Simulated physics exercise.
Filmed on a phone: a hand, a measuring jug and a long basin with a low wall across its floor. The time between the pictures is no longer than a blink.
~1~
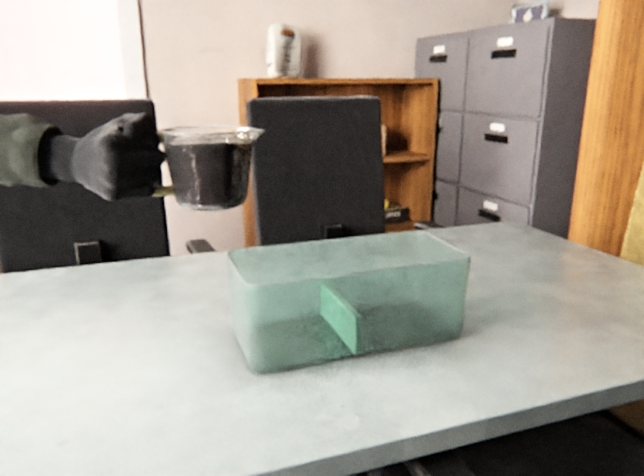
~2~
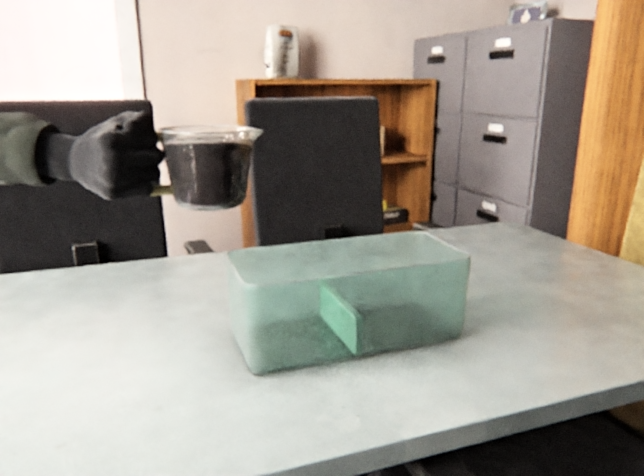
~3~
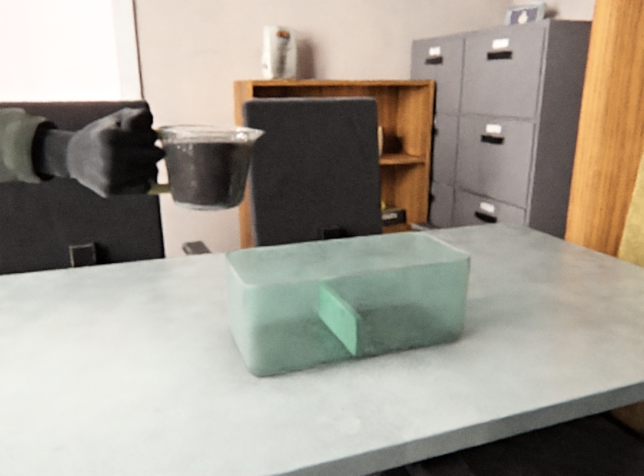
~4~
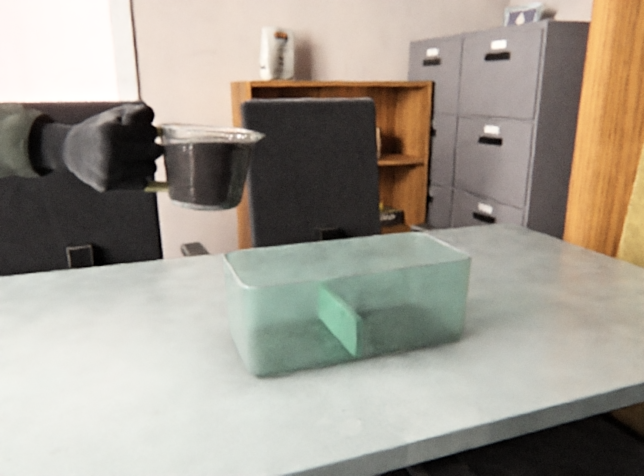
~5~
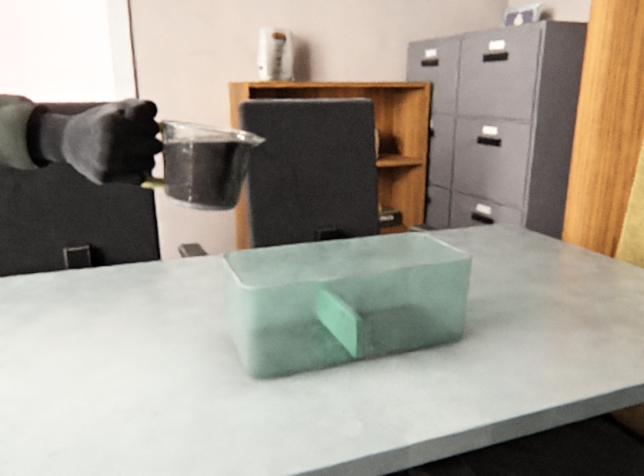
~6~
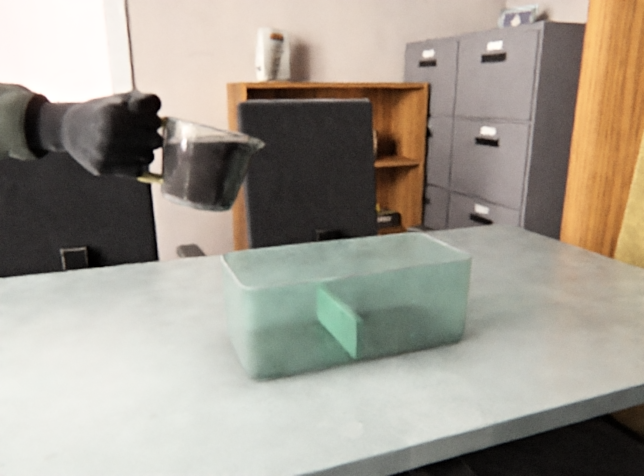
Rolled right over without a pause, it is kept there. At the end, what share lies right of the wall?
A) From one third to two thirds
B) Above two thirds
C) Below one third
Below one third.
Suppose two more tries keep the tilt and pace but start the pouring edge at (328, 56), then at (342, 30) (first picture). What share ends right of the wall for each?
First place gives some 90 %, second place some 90 %.
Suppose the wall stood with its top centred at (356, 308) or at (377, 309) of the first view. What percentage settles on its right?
Well, it's close to 5 per cent for the first one, then 10 per cent for the other.
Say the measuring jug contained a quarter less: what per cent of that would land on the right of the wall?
I'd put it at some 5 %.
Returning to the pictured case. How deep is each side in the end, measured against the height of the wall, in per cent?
Once it settles, the left reaches around 40 and the right around 0.
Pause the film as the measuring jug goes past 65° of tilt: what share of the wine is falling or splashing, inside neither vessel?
I'd put it at roughly 20 percent of it.
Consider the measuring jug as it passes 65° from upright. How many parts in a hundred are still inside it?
It still holds around 60 per cent there.
A moment on, the measuring jug is tipped part way and 62 per cent is still to pour, 18 is left of the wall and 0 right of it.
Next, the measuring jug is tipped on its side and 10 per cent is still to pour, 78 is left of the wall and 1 right of it.
Then the measuring jug is tipped right over and 0 per cent is still to pour, 94 is left of the wall and 4 right of it.
Later the measuring jug is tipped right over and 0 per cent is still to pour, 95 is left of the wall and 4 right of it.
Finally, 95 per cent lies left of the wall, 4 right of it and 1 outside.
